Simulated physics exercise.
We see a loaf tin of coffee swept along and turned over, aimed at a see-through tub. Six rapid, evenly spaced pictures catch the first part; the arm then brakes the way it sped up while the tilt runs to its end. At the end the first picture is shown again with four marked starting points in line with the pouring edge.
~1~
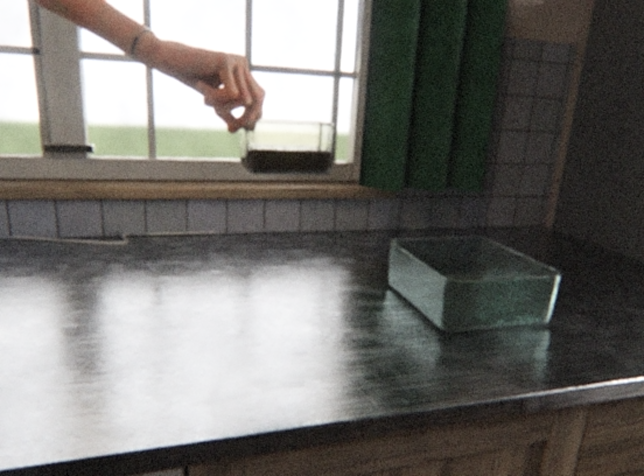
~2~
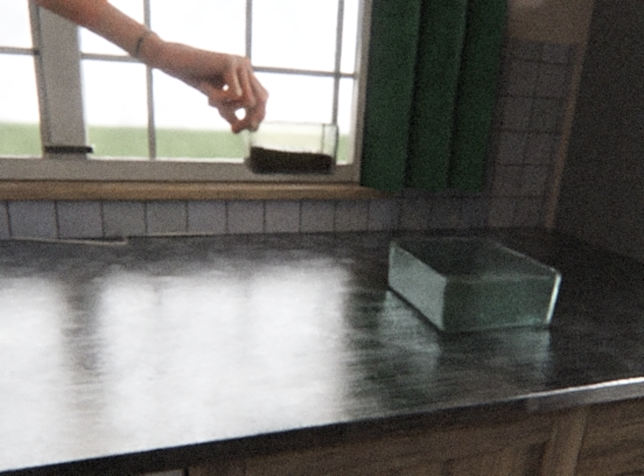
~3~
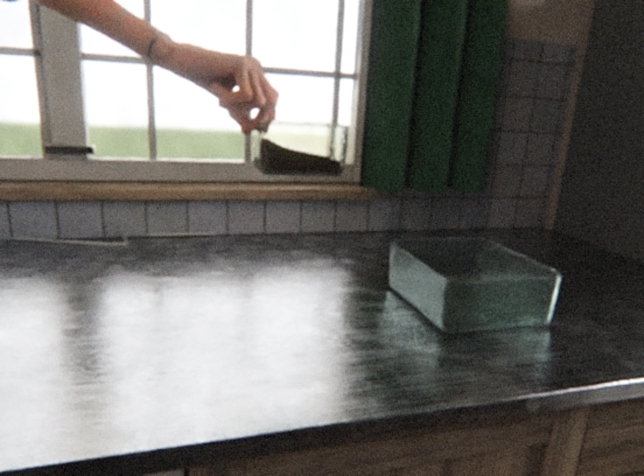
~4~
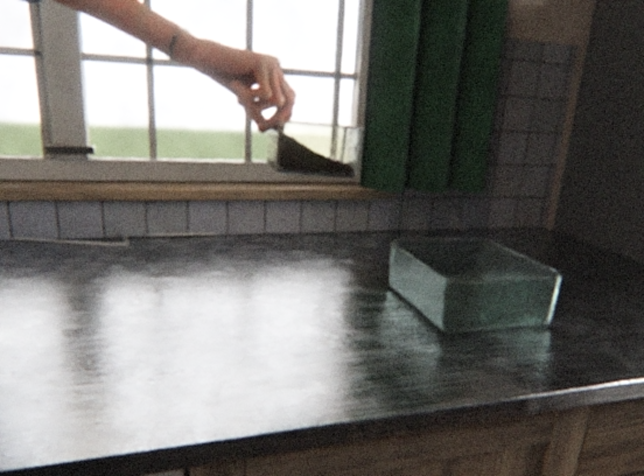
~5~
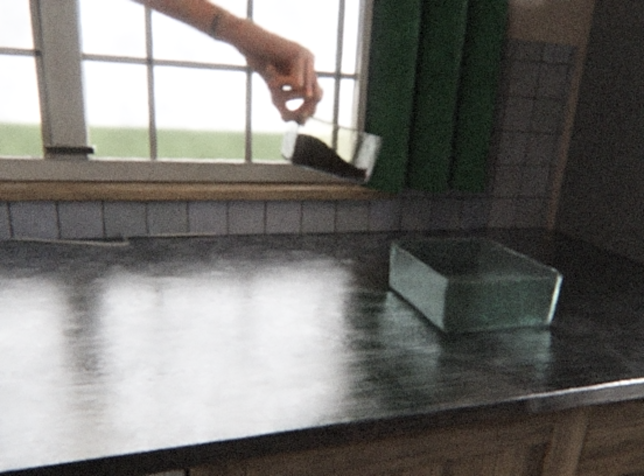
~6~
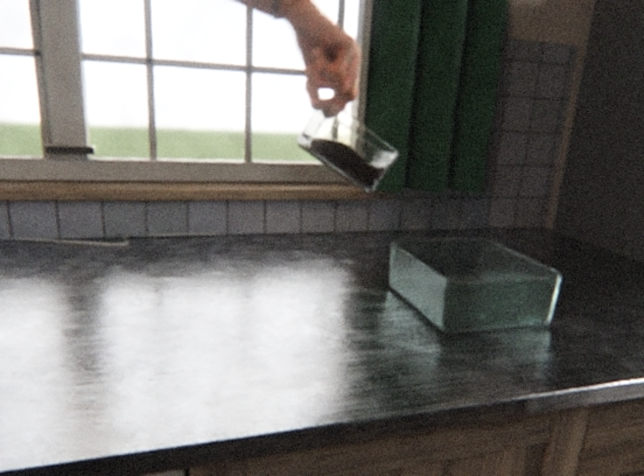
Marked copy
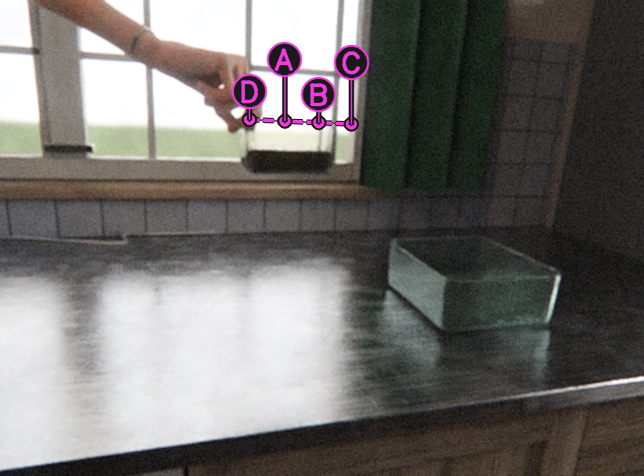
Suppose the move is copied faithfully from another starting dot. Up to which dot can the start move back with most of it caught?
Choose A.
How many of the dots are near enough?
Three of them.
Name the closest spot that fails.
Spot D.
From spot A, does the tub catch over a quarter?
Yes, it does.
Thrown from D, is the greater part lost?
Yes.
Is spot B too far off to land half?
No, not at all.
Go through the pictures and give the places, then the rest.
Upright, lip at (328, 123); tub from (438, 331) to (546, 321); nothing has left yet, in the first frame.
Upright, lip at (331, 123); nothing has left yet, in the second frame.
Upright, lip at (340, 124); nothing has left yet, in the third frame.
Tipped about 3°, lip at (354, 127); nothing has left yet, in the fourth frame.
Tipped about 14°, lip at (373, 136); nothing has left yet, in the fifth frame.
Tipped about 32°, lip at (388, 152); nothing has left yet, in the sixth frame.
In magenta, A at (284, 121); B at (318, 122); C at (351, 124); D at (249, 119).
Choosing A, about 64 % lands in the tub, 23 % falls short and 13 % goes beside or beyond.
Choosing B, about 74 % lands in the tub, 13 % falls short and 13 % goes beside or beyond.
Choosing C, about 83 % lands in the tub, 11 % falls short and 6 % goes beside or beyond.
Choosing D, about 29 % lands in the tub, 63 % falls short and 8 % goes beside or beyond.
